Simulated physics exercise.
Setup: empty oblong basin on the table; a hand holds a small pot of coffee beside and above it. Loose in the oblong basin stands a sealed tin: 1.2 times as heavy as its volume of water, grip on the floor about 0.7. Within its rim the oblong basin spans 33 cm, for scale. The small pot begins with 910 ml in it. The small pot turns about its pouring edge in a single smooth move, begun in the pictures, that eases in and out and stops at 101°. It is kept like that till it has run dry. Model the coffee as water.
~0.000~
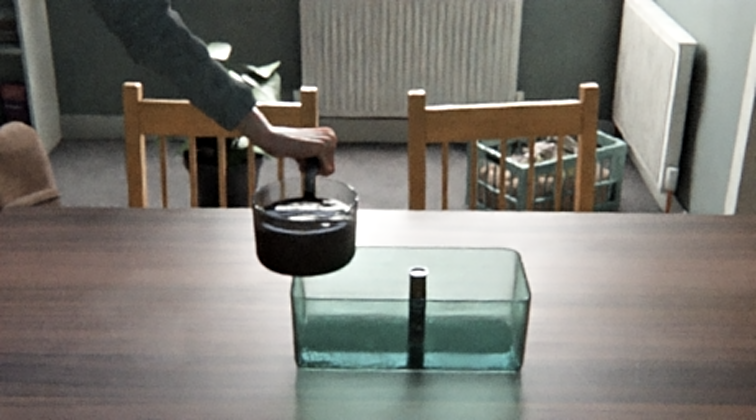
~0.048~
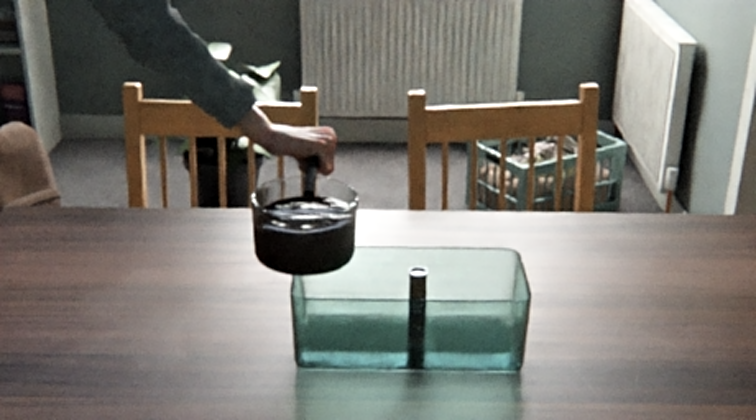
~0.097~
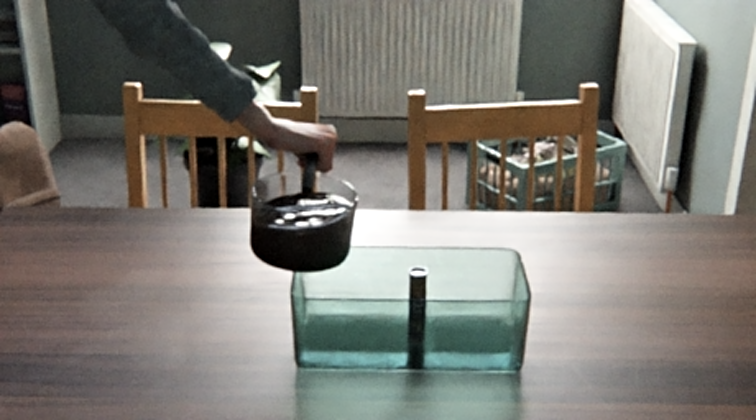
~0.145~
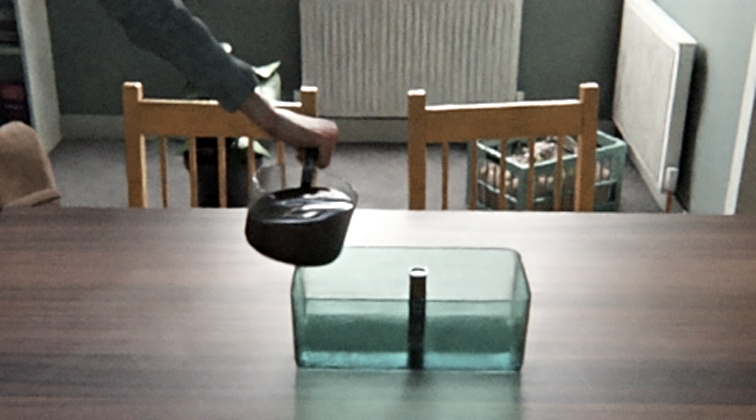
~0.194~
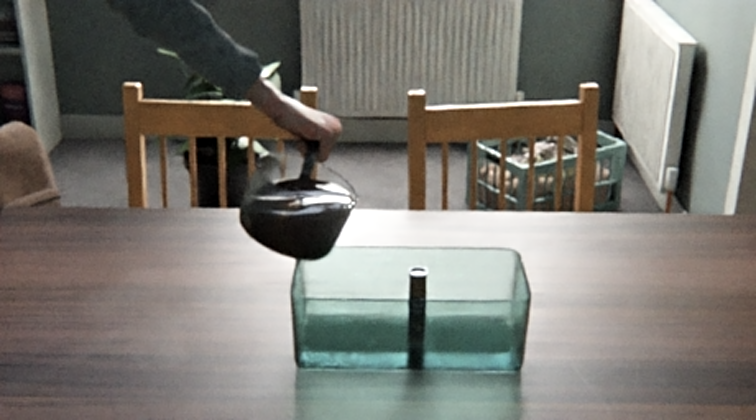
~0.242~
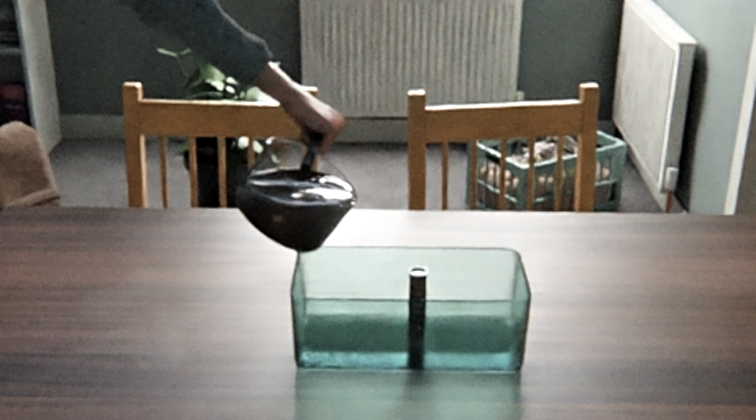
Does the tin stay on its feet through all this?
Yes - it is not upset.
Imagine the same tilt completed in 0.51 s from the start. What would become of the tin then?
Result: Tin upright.
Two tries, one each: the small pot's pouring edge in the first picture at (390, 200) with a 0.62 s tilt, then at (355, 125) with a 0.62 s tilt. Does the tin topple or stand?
In the first try it comes down; in the second it comes down.
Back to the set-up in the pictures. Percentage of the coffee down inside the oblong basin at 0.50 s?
Fraction in basin: Approx. 3%.
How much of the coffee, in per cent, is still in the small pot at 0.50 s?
I reckon about 58 in a hundred is still held.
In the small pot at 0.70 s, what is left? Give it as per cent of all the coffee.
Roughly 10 per cent.
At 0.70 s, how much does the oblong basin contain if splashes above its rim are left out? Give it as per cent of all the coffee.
Looks like about 66 % of the whole amount.
After 0.50 s the tilt is 93° and 58 per cent is still to pour; the tin stands where it began.
After 0.70 s the tilt is 101° and 9 per cent is still to pour; the tin stands where it began.
After 0.90 s the tilt is 101° and 2 per cent is still to pour; the tin stands where it began.
After 1.12 s the tilt is 101° and 0 per cent is still to pour; the tin stands where it began.
In the end the tin stands where it began.
